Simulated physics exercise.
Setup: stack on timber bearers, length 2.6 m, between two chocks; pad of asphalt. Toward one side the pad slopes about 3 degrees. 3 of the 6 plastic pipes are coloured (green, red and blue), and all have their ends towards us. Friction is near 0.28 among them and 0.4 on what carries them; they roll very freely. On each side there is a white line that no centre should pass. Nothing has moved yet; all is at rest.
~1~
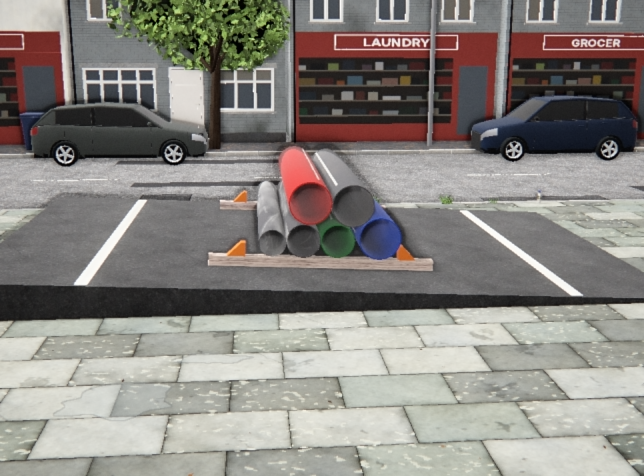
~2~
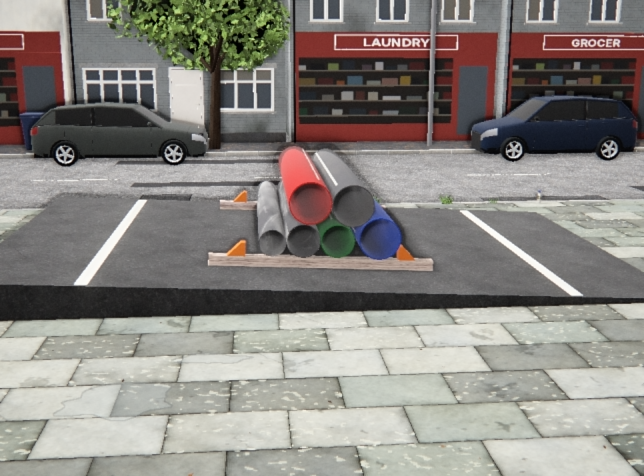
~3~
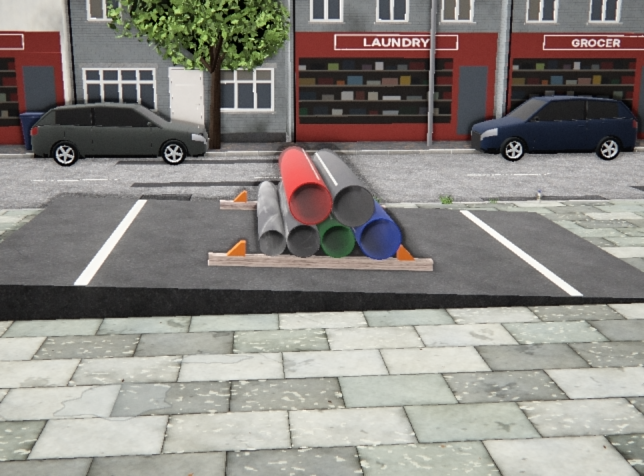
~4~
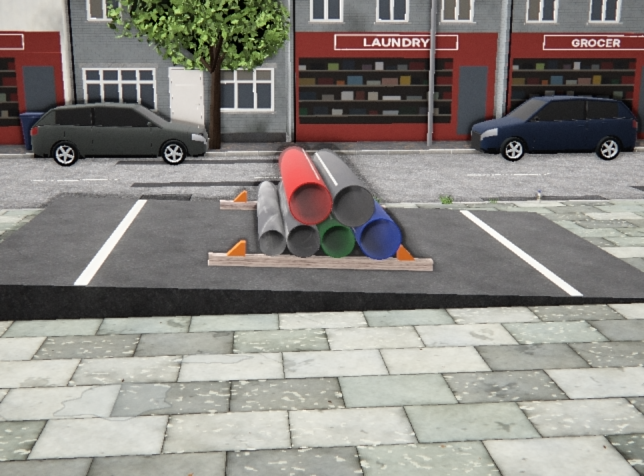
A stack of plastic pipes rests motionless on timber bearers between orange chocks on asphalt.
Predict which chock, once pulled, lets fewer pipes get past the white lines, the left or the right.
The left-side chock.
Chock on the left freed, after 0.9 s, green is on the bearers, 115 cm from the bearers' right end; red is up on others, 115 cm from the bearers' left end; blue is on the bearers, 65 cm from the bearers' right end; 0 of 6 have crossed.
Chock on the left freed, at the end, green is on the bearers, 115 cm from the bearers' right end; red is up on others, 115 cm from the bearers' left end; blue is on the bearers, 65 cm from the bearers' right end; 0 of 6 have crossed.
Chock on the right freed, after 3.8 s, green is off the bearers, 55 cm short of the right line, rolling right; red is on the bearers, 40 cm from the bearers' right end, rolling right; blue is past the right line; 2 of 6 have crossed.
Chock on the right freed, at the end, green is past the right line; red is past the right line; blue is past the right line; 6 of 6 have crossed.
